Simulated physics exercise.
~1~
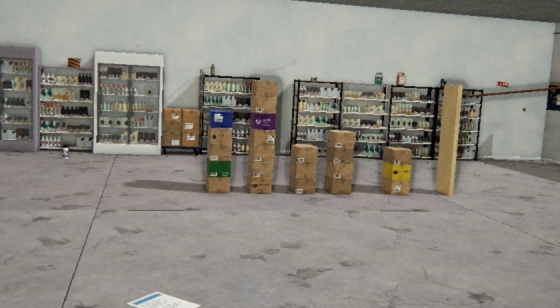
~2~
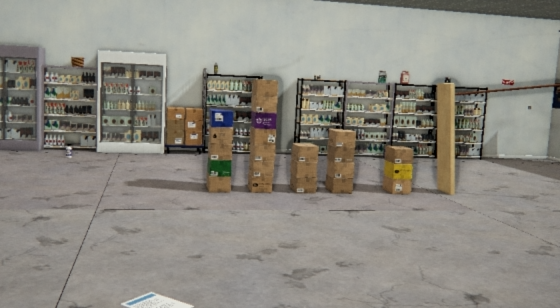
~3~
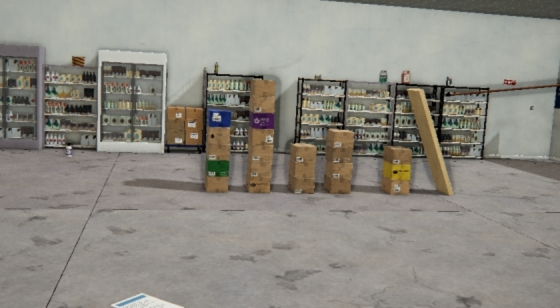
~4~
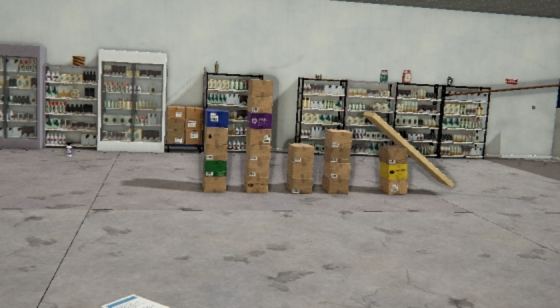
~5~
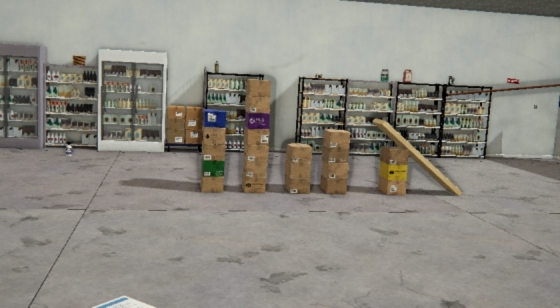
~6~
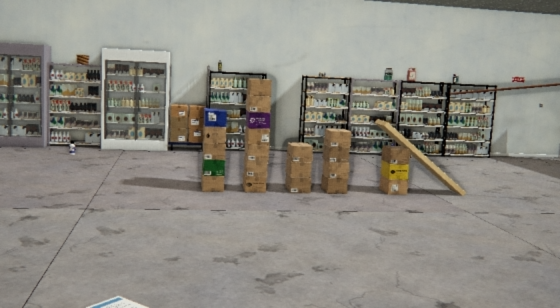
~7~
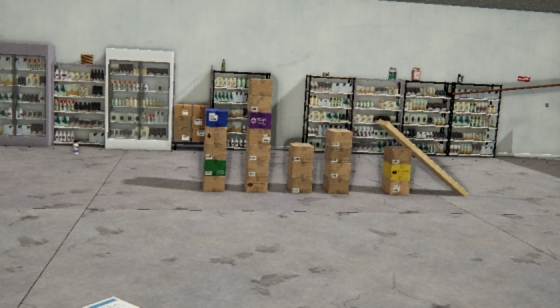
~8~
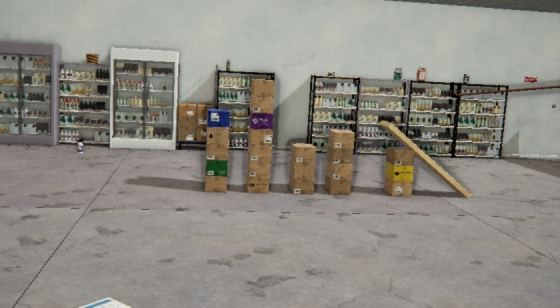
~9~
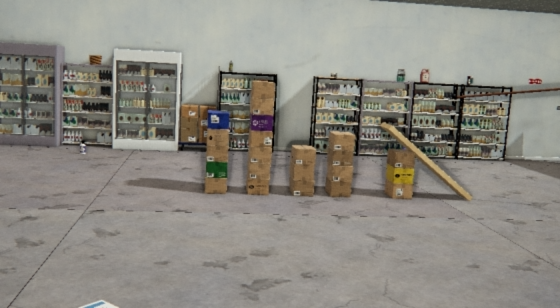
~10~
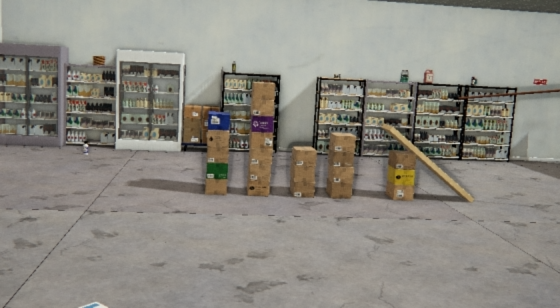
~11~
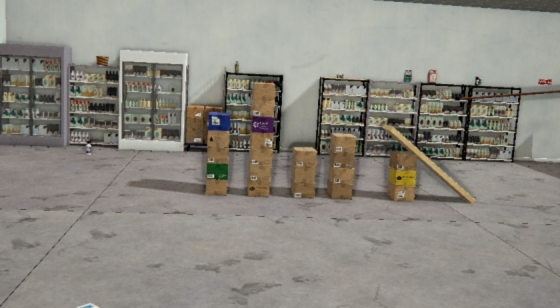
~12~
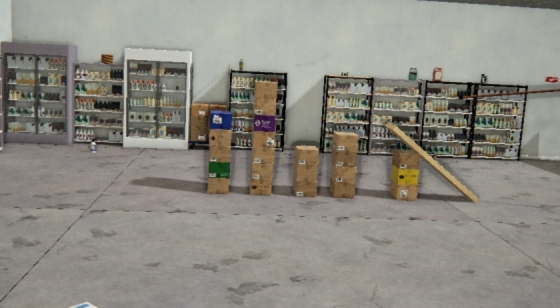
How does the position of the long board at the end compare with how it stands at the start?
At the start the board stands upright beyond the right end of the row, but at the end it is leaning to the left, resting on the column with the yellow carton.
At first, five columns of brown cartons stand in a row on a grey shop floor, with a tall board upright just beyond the right end and stocked shelves along the wall behind. The board begins to tip to the left, toward the nearest short column, which has a yellow carton in it. It drops onto the top of that column, then shifts a little and settles on a slant, its foot on the floor to the right. As the view drifts slightly, nothing else falls. At the end the board rests against the column, and all five columns, including the tall one with the purple carton, still stand.
